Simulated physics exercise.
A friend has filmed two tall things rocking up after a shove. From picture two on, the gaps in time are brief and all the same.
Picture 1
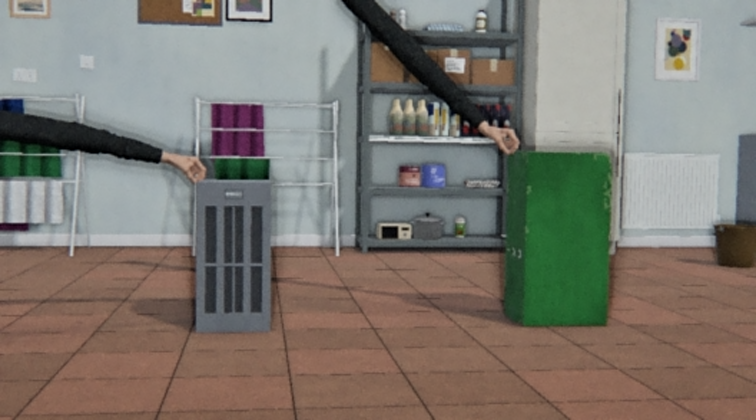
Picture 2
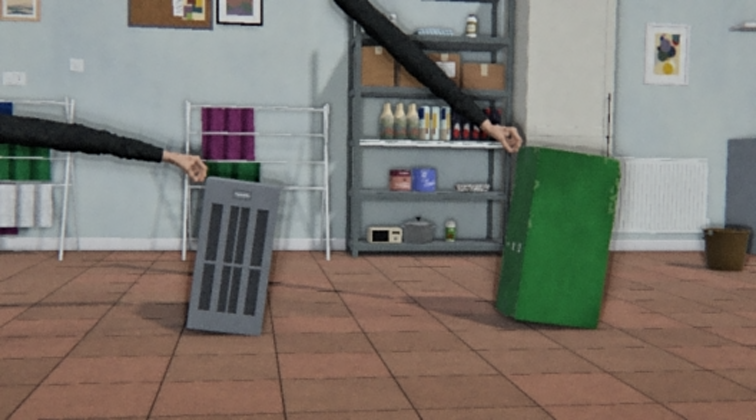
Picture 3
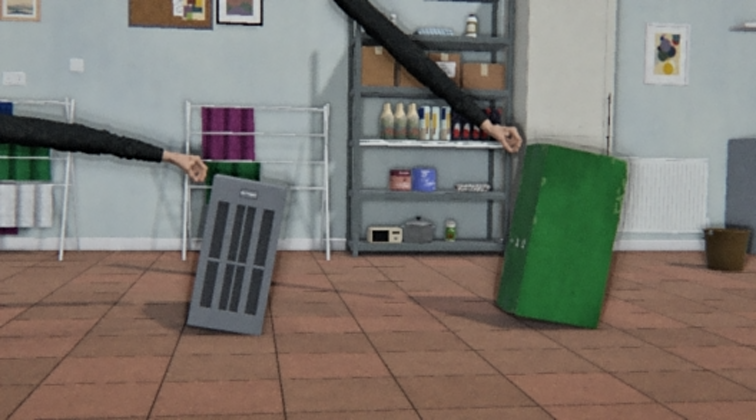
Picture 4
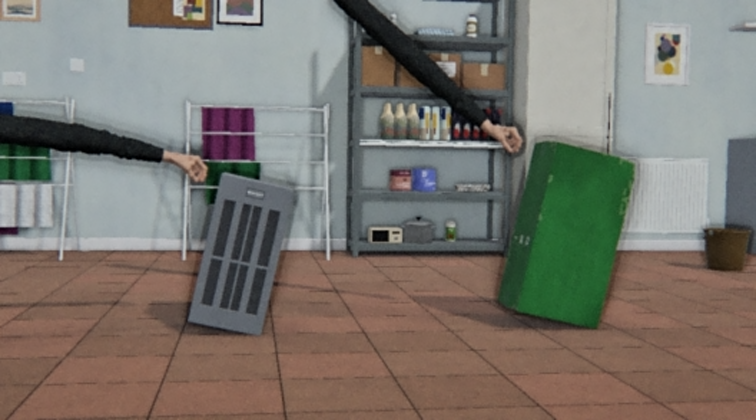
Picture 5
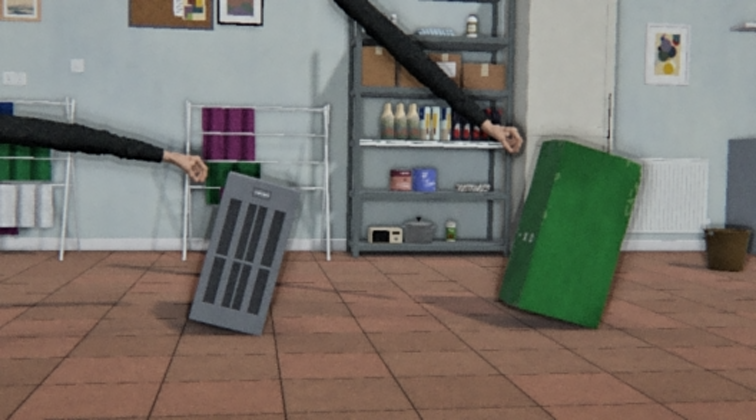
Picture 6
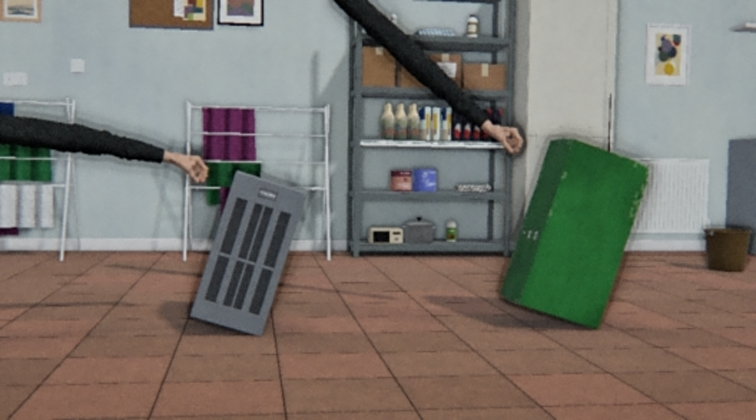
A grey crate and a green parcel lean steadily rightward beside two outstretched hands.
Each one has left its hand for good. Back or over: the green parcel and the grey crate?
My prediction: Green parcel: Fallen. Grey crate: Fallen.
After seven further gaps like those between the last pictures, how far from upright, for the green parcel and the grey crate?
35° and 30°.
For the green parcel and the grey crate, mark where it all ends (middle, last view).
The green parcel ends at (663, 282) and the grey crate at (330, 294).
Then, 0.18 s past the last view, green parcel 38° off upright near (605, 233); grey crate 35° off upright near (274, 250).
Then, 0.38 s past the last view, green parcel 69° off upright near (648, 256); grey crate 65° off upright near (311, 267).
Then, 0.58 s past the last view, green parcel on its side near (667, 273); grey crate on its side near (333, 285).
Finally, the green parcel topples, near (663, 282); the grey crate topples, near (330, 294).
